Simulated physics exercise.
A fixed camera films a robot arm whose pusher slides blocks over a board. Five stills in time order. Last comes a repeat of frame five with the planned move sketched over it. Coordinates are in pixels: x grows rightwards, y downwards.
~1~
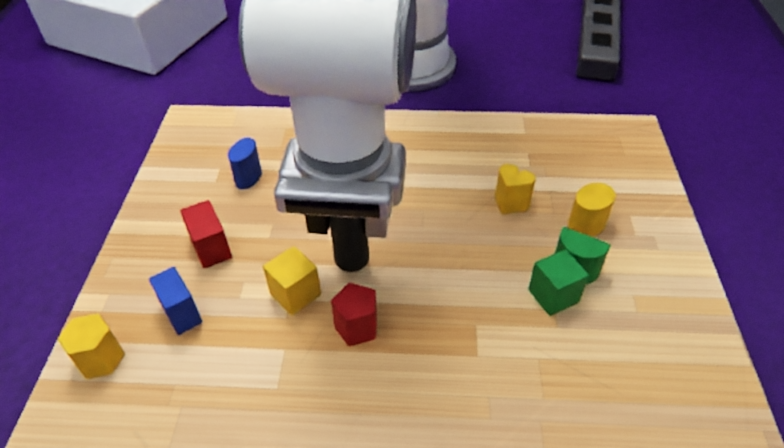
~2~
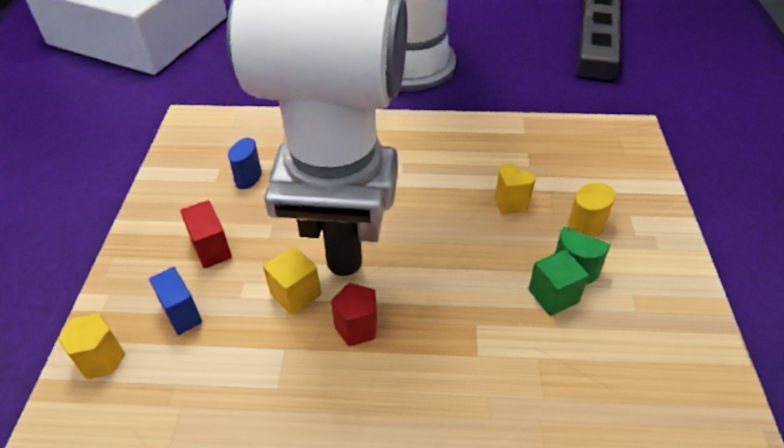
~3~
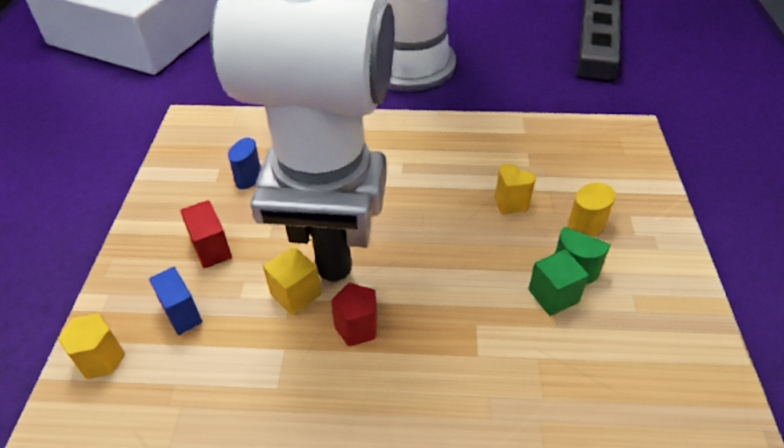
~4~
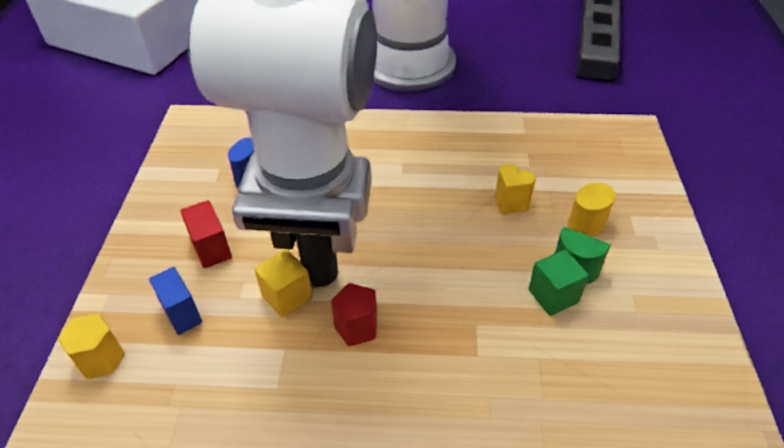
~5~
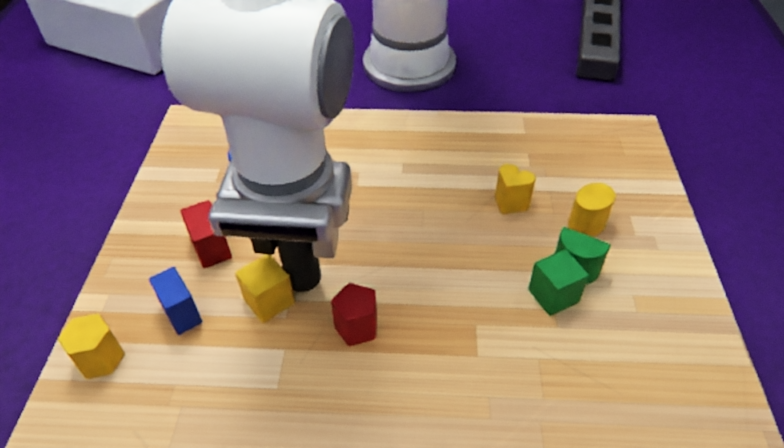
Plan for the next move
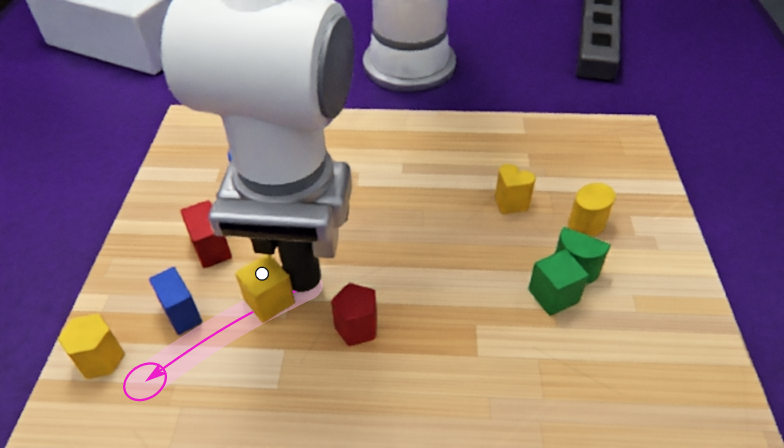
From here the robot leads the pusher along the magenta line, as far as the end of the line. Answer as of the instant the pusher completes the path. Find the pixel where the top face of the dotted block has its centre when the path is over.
Its top middle: (128, 317).
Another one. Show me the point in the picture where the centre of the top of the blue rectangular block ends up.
That would be at about pixel (127, 285).
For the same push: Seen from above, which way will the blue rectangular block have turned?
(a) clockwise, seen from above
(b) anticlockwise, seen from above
The one that fits is a, clockwise, seen from above.
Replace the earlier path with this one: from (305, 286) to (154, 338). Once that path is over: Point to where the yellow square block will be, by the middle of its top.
The top centre is at (97, 324).
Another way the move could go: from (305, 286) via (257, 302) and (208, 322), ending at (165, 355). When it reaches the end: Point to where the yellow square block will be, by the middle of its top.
My best guess is (107, 332).
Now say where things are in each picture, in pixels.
Pusher's lower end (352, 258); yellow hexagon (83, 333); blue rectangular block (169, 287); yellow square block (290, 266); red five-sided block (355, 301), in the first frame.
Pusher (345, 262); blocks still, in the second frame.
Pusher (334, 268); blocks still, in the third frame.
Pusher (321, 273); yellow square block (281, 269), in the fourth frame.
Pusher (303, 278); yellow hexagon (83, 333); blue rectangular block (169, 287); yellow square block (262, 274); red five-sided block (355, 301), in the fifth frame.
Drawn move, from (305, 286) through (253, 312) and (200, 343) to (145, 381); the dot is on the yellow square block.
The first path, step by step. One third of the way, pusher (250, 304); blue rectangular block (165, 287); yellow square block (204, 293), turned 25° clockwise.
Two thirds of the way, pusher (196, 336); blue rectangular block (132, 286), turned 60° clockwise; yellow square block (145, 314), turned 65° clockwise.
At the end, pusher (140, 374); yellow hexagon (79, 334); blue rectangular block (127, 285), turned 80° clockwise; yellow square block (128, 317), turned 85° clockwise; red five-sided block still.
